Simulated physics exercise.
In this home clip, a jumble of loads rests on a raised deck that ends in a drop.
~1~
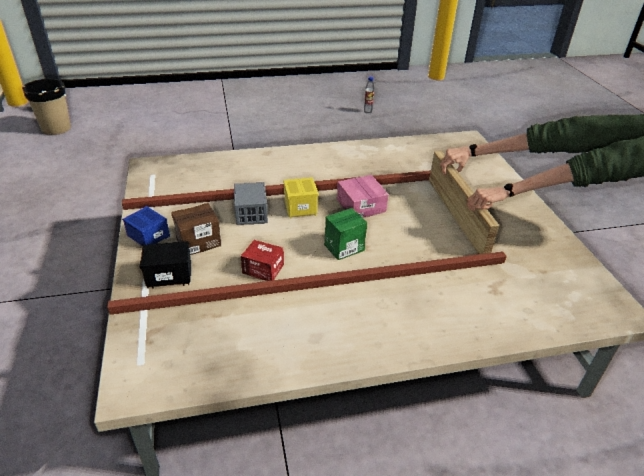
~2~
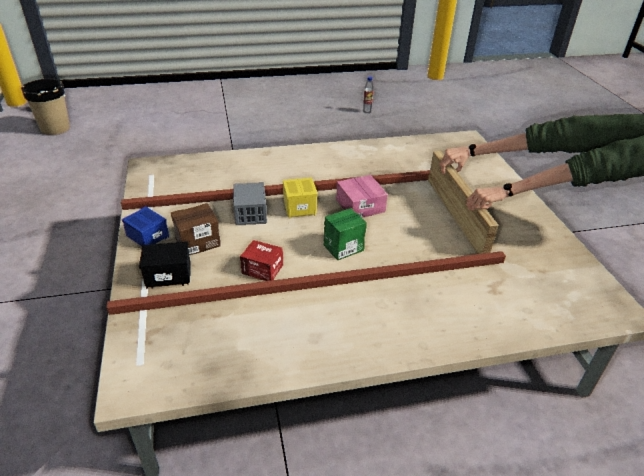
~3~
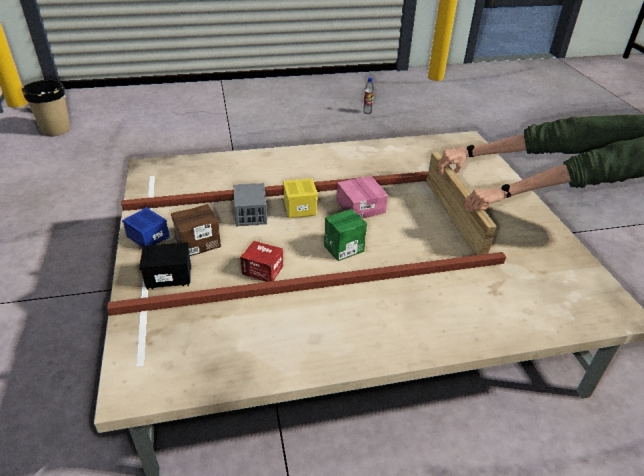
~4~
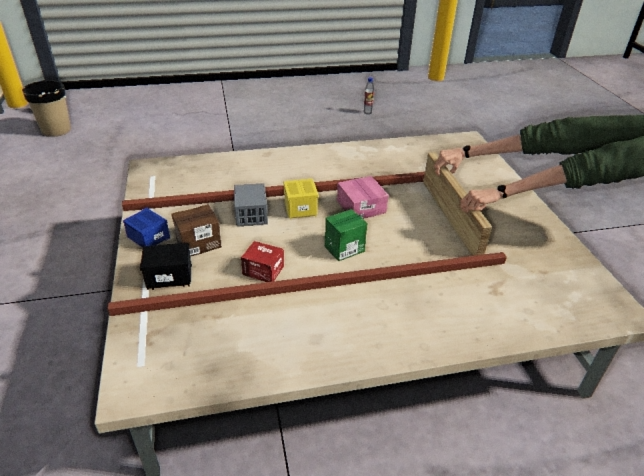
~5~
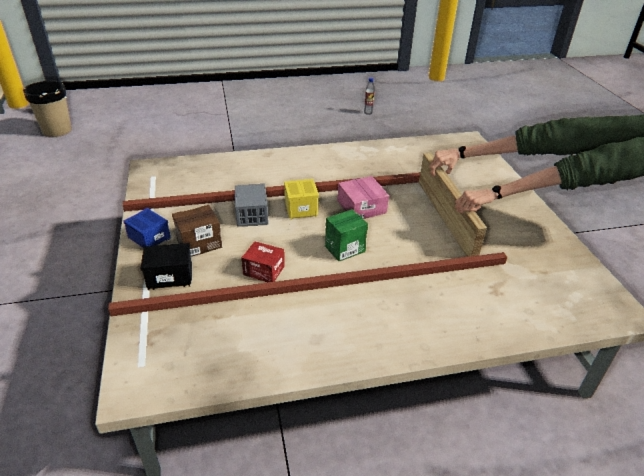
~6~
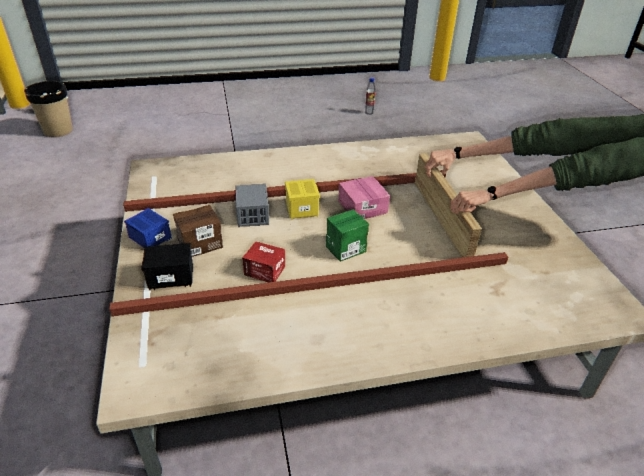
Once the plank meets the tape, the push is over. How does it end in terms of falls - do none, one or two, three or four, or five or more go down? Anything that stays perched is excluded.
The drop will claim five or more of them.
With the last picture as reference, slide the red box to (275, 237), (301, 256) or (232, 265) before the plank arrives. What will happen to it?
Results in order: Over the edge; not lost; not lost.
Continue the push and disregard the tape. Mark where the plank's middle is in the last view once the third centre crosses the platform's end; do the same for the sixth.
The middle is at about (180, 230), later at about (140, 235).
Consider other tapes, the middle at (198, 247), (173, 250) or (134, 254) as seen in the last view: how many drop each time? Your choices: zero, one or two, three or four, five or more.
In order: 1 or 2, then three to four, then five or over.
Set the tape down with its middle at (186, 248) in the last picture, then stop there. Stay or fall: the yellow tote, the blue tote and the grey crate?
First, the yellow tote is safe; next, the blue tote takes the fall; last, the grey crate takes the fall.
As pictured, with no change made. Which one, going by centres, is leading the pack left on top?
Foremost is the pink parcel.
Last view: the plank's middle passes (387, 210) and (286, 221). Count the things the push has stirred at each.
The count reaches 1 first and 6 second.
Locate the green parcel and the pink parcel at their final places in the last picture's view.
In the last picture, roughly (128, 257) and (128, 220).
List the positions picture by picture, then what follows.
The first picture shows blue tote (147, 228); black tote (167, 265); brown parcel (197, 229); plank (460, 201); tape (148, 250).
The second picture shows black tote (166, 265); yellow tote (300, 198).
The third picture shows brown parcel (196, 231); pink parcel (362, 198).
The fourth picture shows blue tote (147, 229); red box (263, 262).
The fifth picture shows black tote (168, 267); grey crate (251, 205).
The sixth picture shows blue tote (148, 230); black tote (169, 267); brown parcel (198, 231); plank (444, 203); tape (150, 252).
Early on, none off yet; blue tote at rest near (148, 230); black tote at rest near (169, 267); brown parcel at rest near (198, 231).
A while later, none off yet; blue tote at rest near (148, 230); black tote at rest near (169, 267); brown parcel travelled a little near (181, 236).
Further along, one off so far; blue tote in the air near (105, 329); black tote travelled a little near (150, 270); brown parcel travelled about its own width near (159, 239).
Finally, the number that fall off is five or more; lost, yellow tote, grey crate, brown parcel, black tote and blue tote.
